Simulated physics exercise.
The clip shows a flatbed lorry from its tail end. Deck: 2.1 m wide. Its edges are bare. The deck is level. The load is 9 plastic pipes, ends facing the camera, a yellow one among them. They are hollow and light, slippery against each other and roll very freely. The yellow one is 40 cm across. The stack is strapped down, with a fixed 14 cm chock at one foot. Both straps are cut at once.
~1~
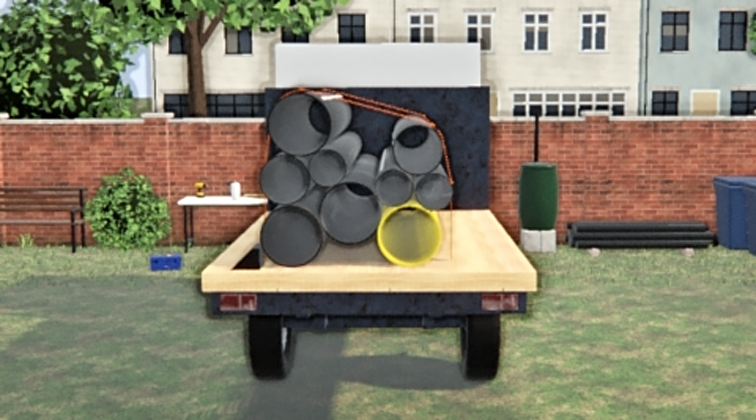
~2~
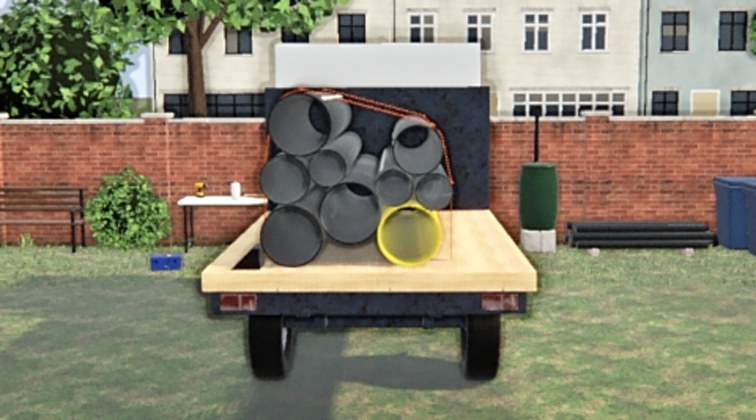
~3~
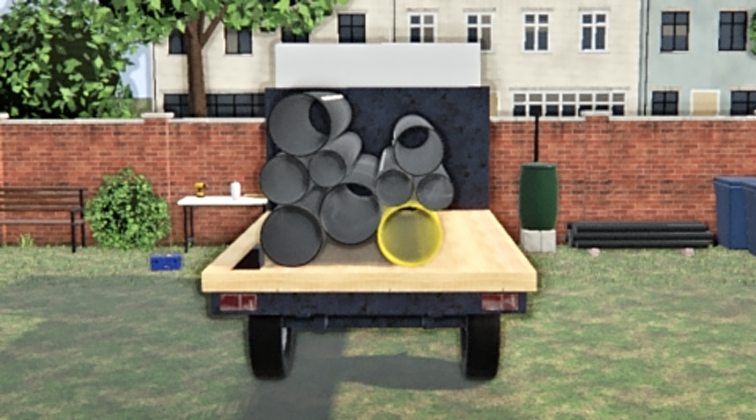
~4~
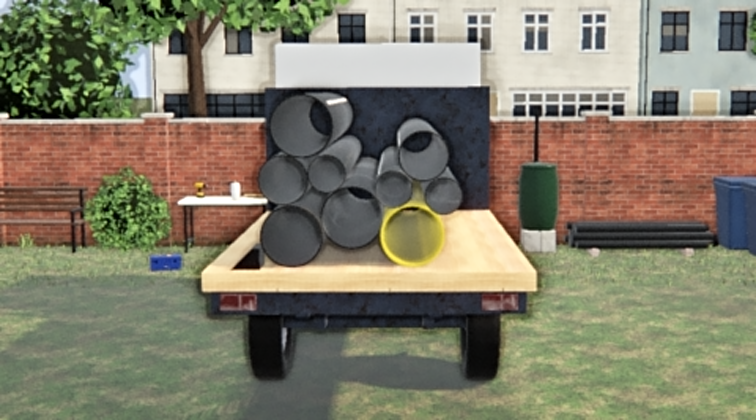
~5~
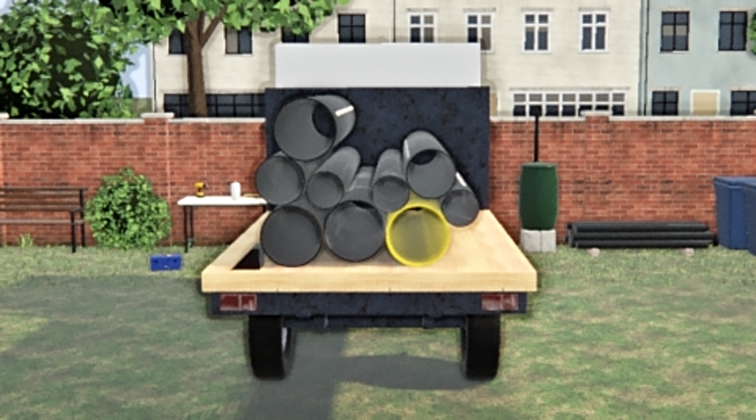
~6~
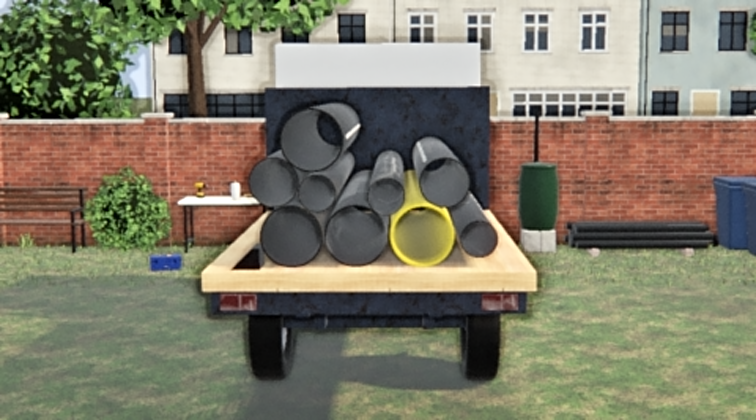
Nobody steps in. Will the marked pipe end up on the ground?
The yellow one ends on the ground.
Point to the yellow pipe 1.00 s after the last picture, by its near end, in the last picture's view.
Around (478, 236).
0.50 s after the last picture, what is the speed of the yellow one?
About 0.5 m/s.
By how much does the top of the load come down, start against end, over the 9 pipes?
Some 70 cm lower.
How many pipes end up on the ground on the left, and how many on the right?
On the left 1, on the right 4.
Then, 0.5 s past the sixth picture, yellow is on the deck, 60 cm from the right edge, rolling right; 0 gone from the deck.
Then, 1.0 s past the sixth picture, yellow is on the deck, 35 cm from the right edge, rolling right; 2 gone from the deck.
Then, 1.7 s past the sixth picture, yellow is dropping off the right side; 4 gone from the deck.
Finally (6.2 s after the last picture), yellow is down on the right; 5 gone from the deck.
